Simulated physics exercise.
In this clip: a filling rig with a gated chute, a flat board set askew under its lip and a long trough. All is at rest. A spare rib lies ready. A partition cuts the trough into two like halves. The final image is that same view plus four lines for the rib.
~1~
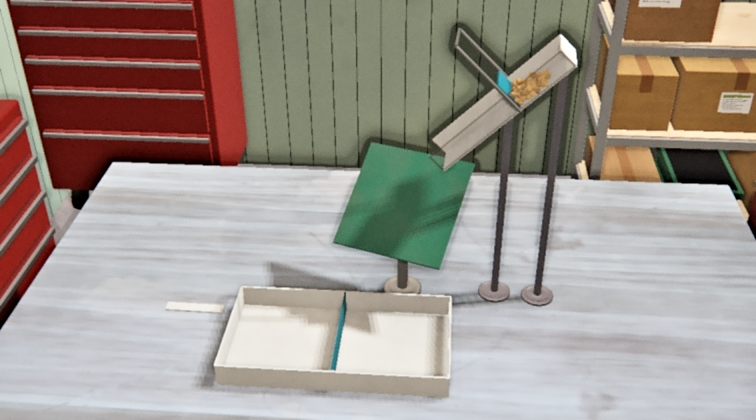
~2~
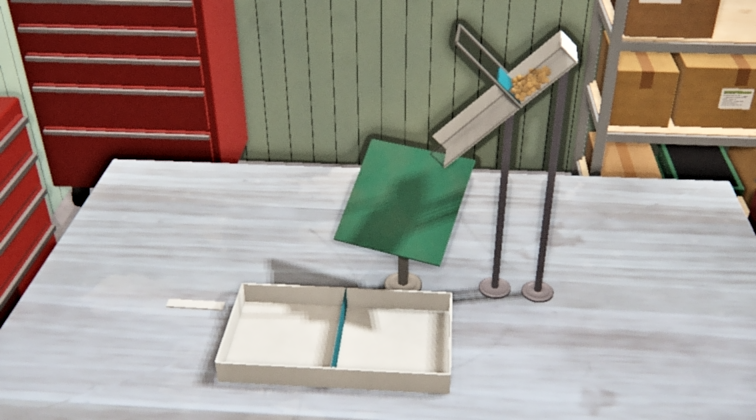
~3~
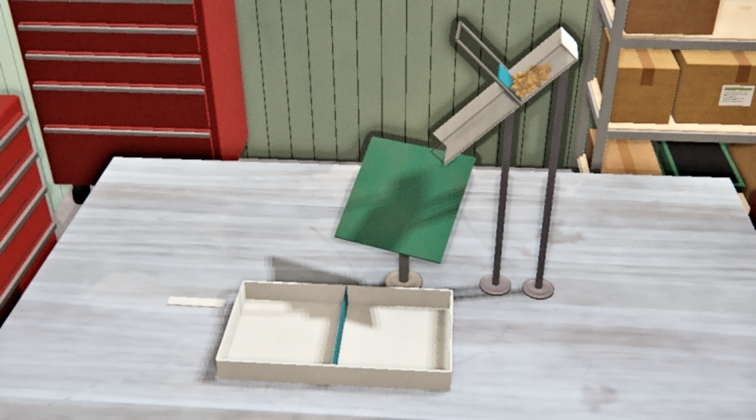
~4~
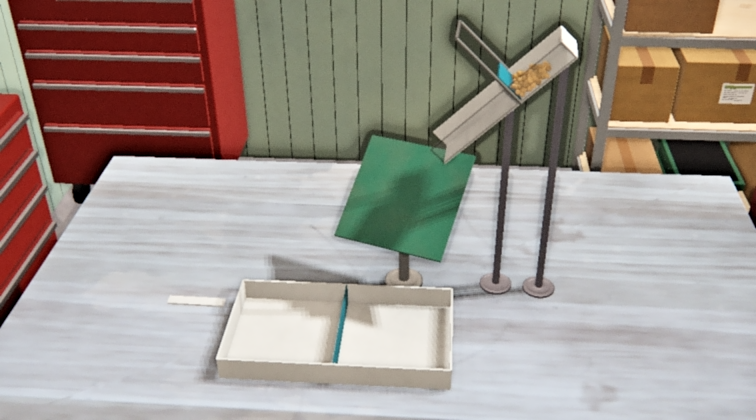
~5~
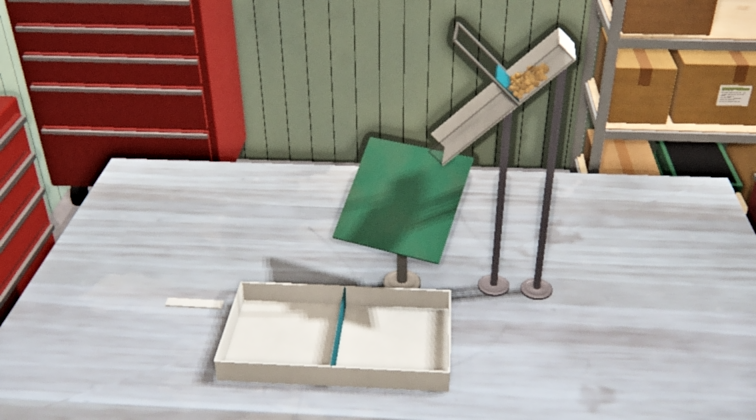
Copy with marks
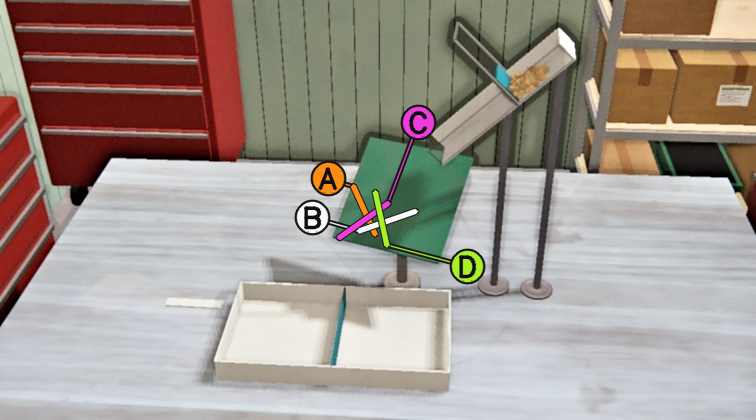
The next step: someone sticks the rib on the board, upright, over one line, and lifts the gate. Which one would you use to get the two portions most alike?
Choose C.
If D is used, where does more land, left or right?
The right half.
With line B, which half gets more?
The left half.
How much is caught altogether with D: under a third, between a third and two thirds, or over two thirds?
Line D gives over two thirds.
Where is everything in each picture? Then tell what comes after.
In the first frame, load behind the gate at (530, 87), dried chickpeas; lip of the chute at (445, 162), sloping fairly steeply.
In the second frame, middle of the board at (404, 199), tilted fairly steeply; middle of its low edge at (385, 252); of its high edge at (422, 149).
In the third frame, front corners of the trough at (217, 360) and (451, 372); front end of its middle wall at (333, 366); gate still shut at (502, 75).
In the fourth frame, middle of the load at (530, 79); lip at (446, 154).
In the fifth frame, middle of the load at (528, 81); lip at (444, 156).
On the marked copy, line A from (353, 186) to (375, 234); line B from (415, 211) to (359, 230); line C from (387, 203) to (339, 237); line D from (375, 192) to (386, 244).
With A, of what is caught, a stray few in the left half, nearly all in the right.
With B, of what is caught, nearly all in the left half, a stray few in the right.
With C, of what is caught, about half in the left half, about half in the right.
With D, of what is caught, a stray few in the left half, nearly all in the right.
